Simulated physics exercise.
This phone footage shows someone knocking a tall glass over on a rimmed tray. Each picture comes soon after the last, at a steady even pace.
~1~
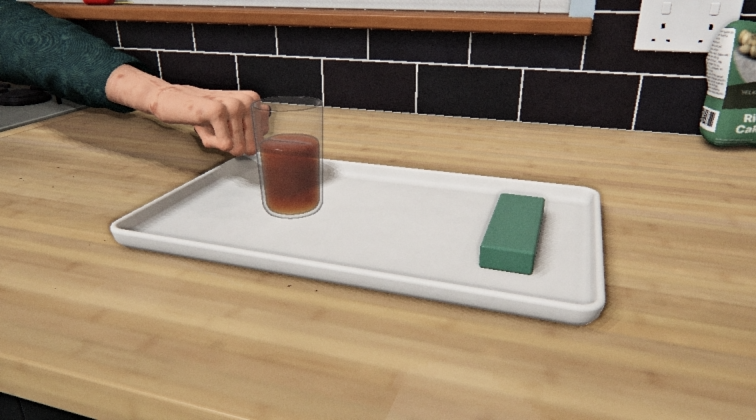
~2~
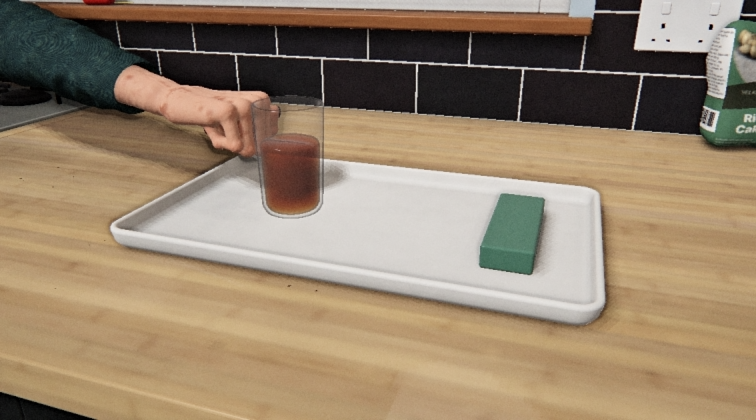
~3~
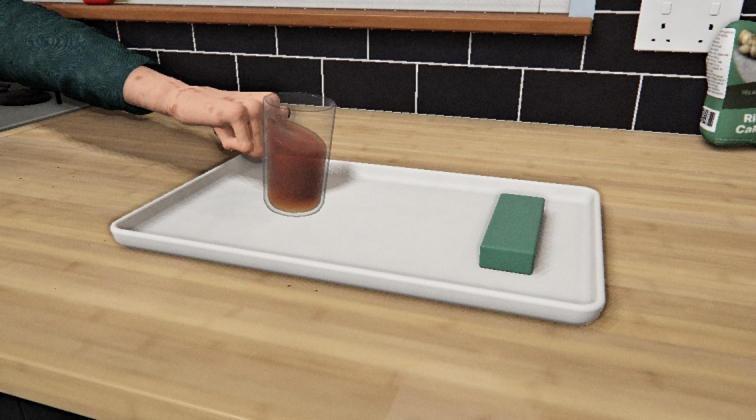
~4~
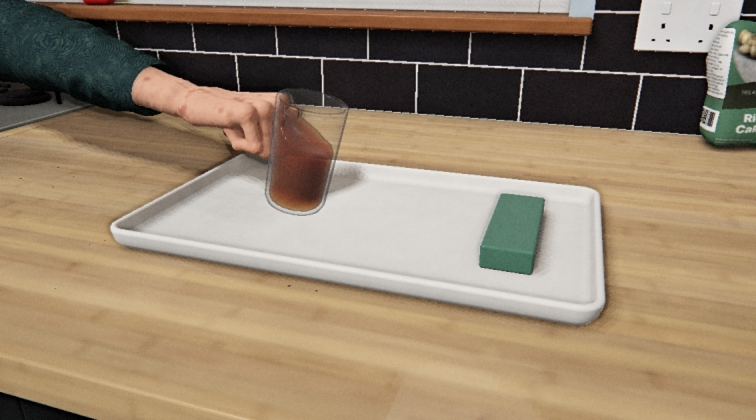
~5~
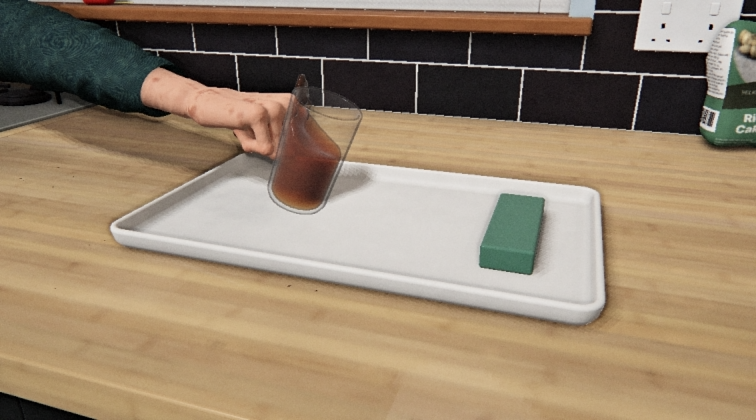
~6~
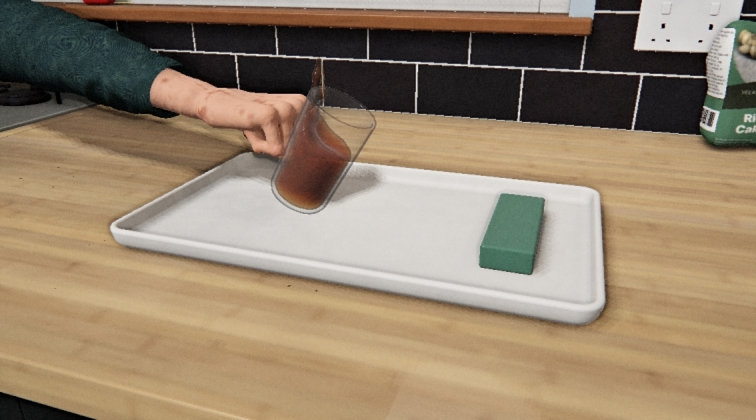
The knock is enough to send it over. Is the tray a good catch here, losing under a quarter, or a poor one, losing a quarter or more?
A good catch.
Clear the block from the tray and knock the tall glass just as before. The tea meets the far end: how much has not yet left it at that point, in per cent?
It comes to 50 per cent or so.
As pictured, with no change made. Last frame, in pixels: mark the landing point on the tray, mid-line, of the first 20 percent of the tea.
I'd put the spot somewhere close to pixel (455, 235).
A moment on, the tall glass lies on its side and 86 per cent is in the glass, 9 on the tray and 5 above or beyond its rim.
Next, the tall glass lies on its side and 43 per cent is in the glass, 38 on the tray and 19 above or beyond its rim.
Then the tall glass lies on its side and 25 per cent is in the glass, 52 on the tray and 23 above or beyond its rim.
Later the tall glass lies on its side and 14 per cent is in the glass, 74 on the tray and 12 above or beyond its rim.
In the end 88 per cent is held by tray and glass, 12 is off the tray.
